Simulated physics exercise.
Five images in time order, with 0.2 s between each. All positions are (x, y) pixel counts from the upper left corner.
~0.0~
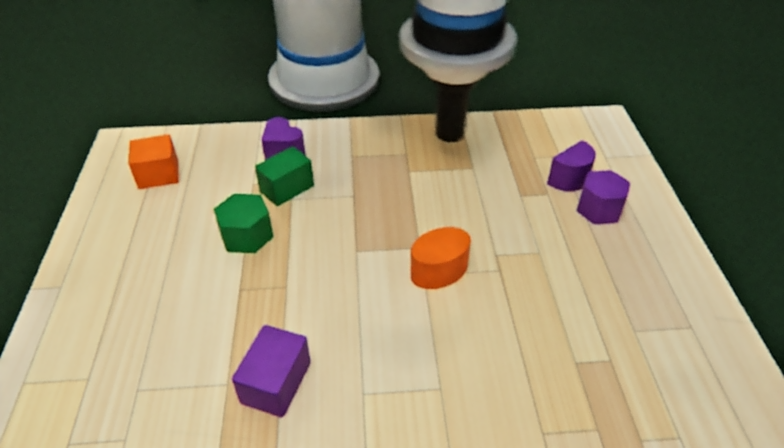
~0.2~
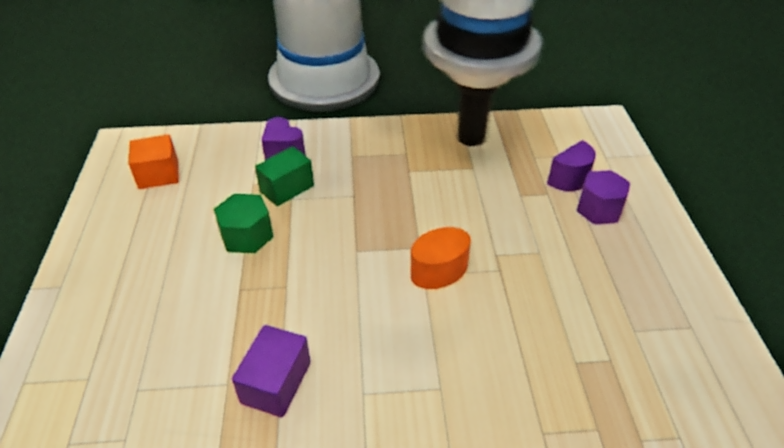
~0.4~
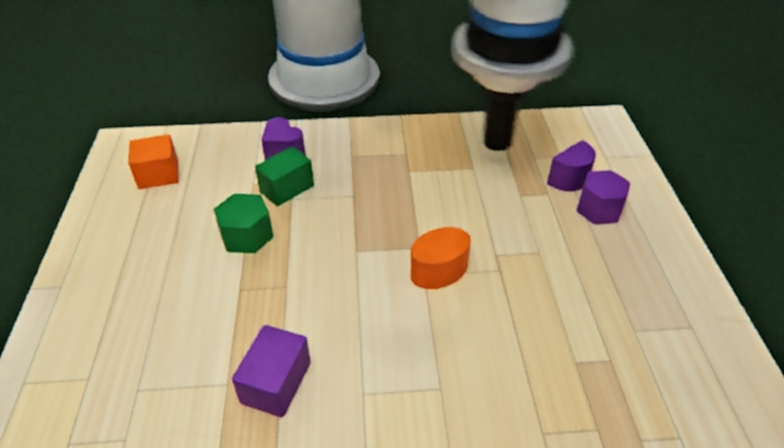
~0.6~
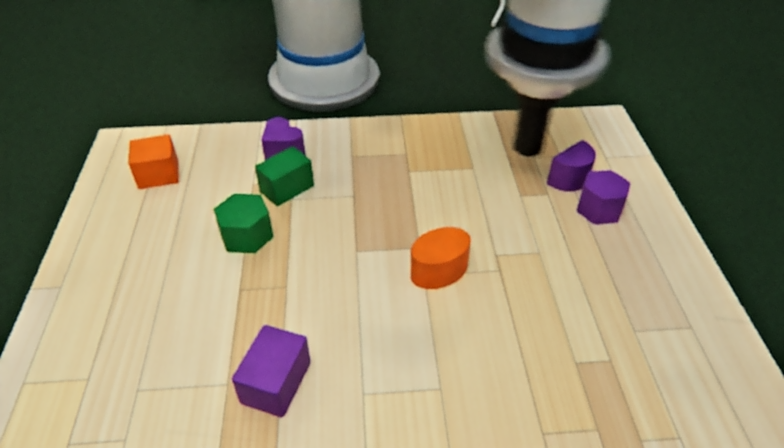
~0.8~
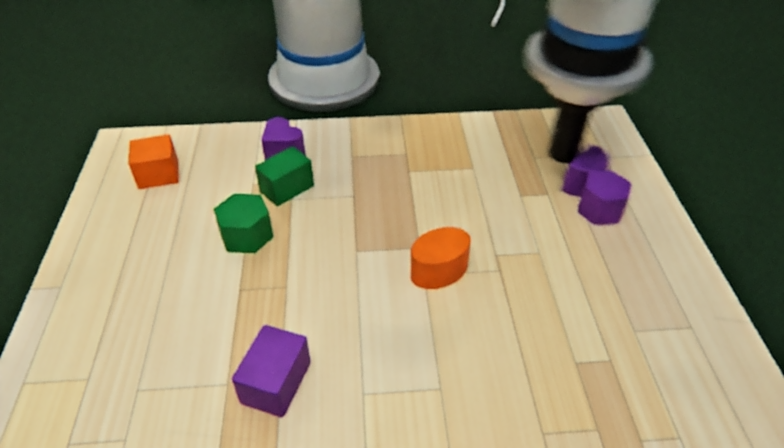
On a light wooden tabletop scattered with orange, green and purple blocks, a robot arm's black-tipped pusher glided right, then nudged a purple block slightly rightward, close beside the purple hexagonal one.
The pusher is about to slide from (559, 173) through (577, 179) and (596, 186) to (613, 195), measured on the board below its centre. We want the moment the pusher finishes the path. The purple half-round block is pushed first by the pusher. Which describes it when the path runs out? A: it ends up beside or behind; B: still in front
My pick is B.
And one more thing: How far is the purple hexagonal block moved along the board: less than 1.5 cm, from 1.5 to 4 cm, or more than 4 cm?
Middling, 1.5 to 4 cm.
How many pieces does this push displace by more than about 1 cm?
I think two will be displaced.
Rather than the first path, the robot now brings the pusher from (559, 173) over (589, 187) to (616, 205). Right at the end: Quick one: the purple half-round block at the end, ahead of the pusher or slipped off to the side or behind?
Most likely the purple half-round block stays ahead.
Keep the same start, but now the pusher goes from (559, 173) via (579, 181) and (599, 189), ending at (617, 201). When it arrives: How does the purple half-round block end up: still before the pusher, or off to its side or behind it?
I think it holds its spot in front.
On the path given first. Halfway along, pusher (593, 163); purple half-round block (621, 170), turned 20° clockwise; purple hexagonal block (623, 197), turned 20° clockwise.
At the end, pusher (620, 176); purple half-round block (651, 182); purple hexagonal block (628, 204), turned 40° clockwise.
